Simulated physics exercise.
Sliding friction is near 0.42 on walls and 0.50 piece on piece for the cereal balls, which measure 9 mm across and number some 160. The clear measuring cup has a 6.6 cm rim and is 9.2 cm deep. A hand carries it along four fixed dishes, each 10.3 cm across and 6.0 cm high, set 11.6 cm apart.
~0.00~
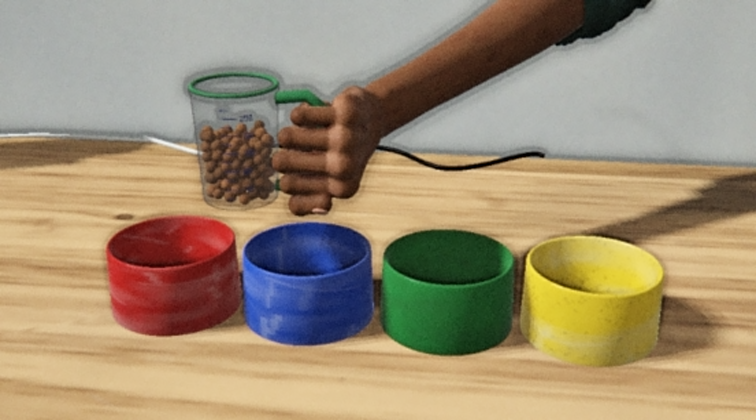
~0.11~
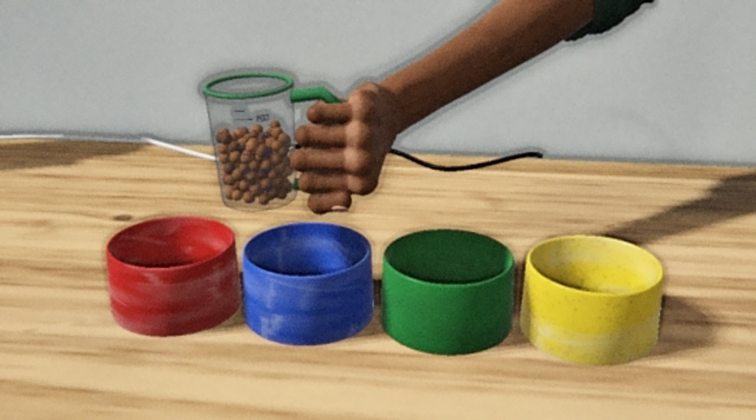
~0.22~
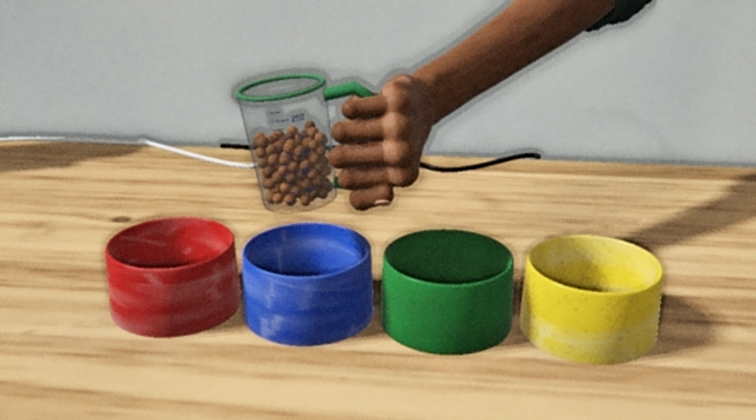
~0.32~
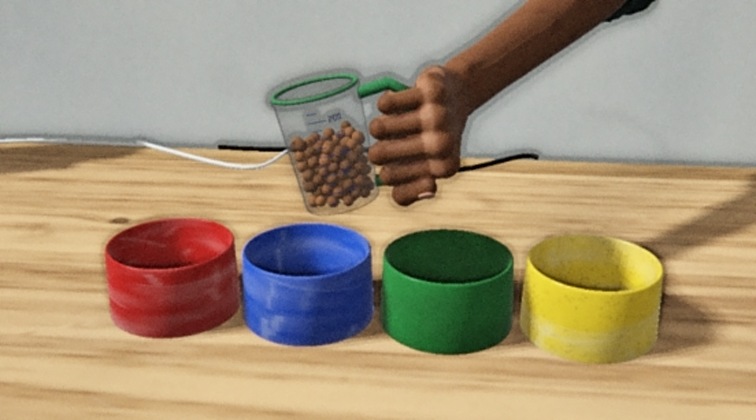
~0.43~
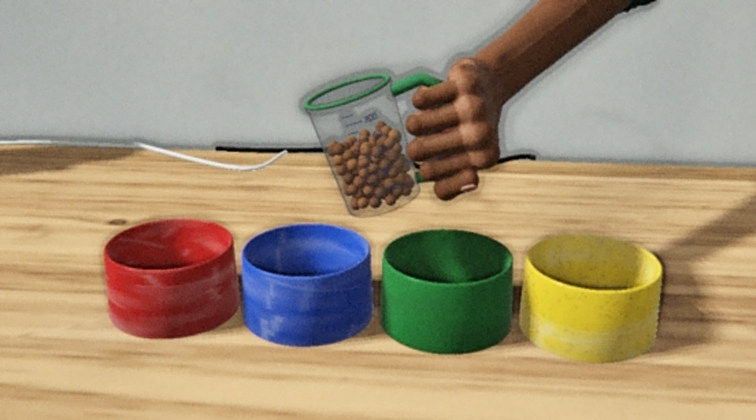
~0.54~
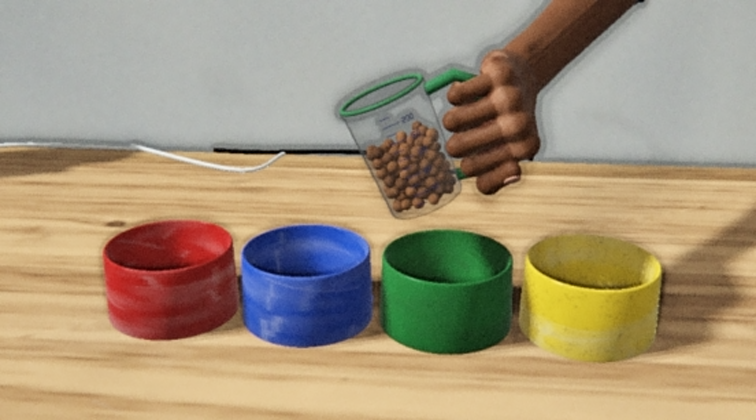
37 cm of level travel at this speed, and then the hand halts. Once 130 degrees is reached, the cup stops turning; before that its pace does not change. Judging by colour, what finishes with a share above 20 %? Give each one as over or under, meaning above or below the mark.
Red dish: Under, blue dish: Under, green dish: Under, yellow dish: Over, counter: Under.
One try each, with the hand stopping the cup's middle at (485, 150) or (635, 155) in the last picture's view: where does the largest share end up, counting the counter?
Green; yellow.
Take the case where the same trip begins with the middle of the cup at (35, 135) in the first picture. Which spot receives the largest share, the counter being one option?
Most of it lands at green.
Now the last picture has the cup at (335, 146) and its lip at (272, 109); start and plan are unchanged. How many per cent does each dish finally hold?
Dish by dish: Red 0 per cent, blue 0 per cent, green 0 per cent, yellow 100 per cent.
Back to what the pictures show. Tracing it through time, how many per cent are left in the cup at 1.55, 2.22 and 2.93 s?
Approx. 100 / 100 / 0 percent.
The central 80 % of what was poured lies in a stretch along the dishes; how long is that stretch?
I'd put it near 6 cm.
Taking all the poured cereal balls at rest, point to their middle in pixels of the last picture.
Look around (591, 309) in the last picture.
Then, at 1.55 s, tilt 73 degrees; cup holds 100 %.
After 2.22 s, tilt 105 degrees; cup holds 100 %.
After 2.93 s, tilt 130 degrees; cup holds 0 %, yellow 100 %.
In the end, at 3.3 s, red 0 %, blue 0 %, green 0 %, yellow 100 %, counter 0 %.
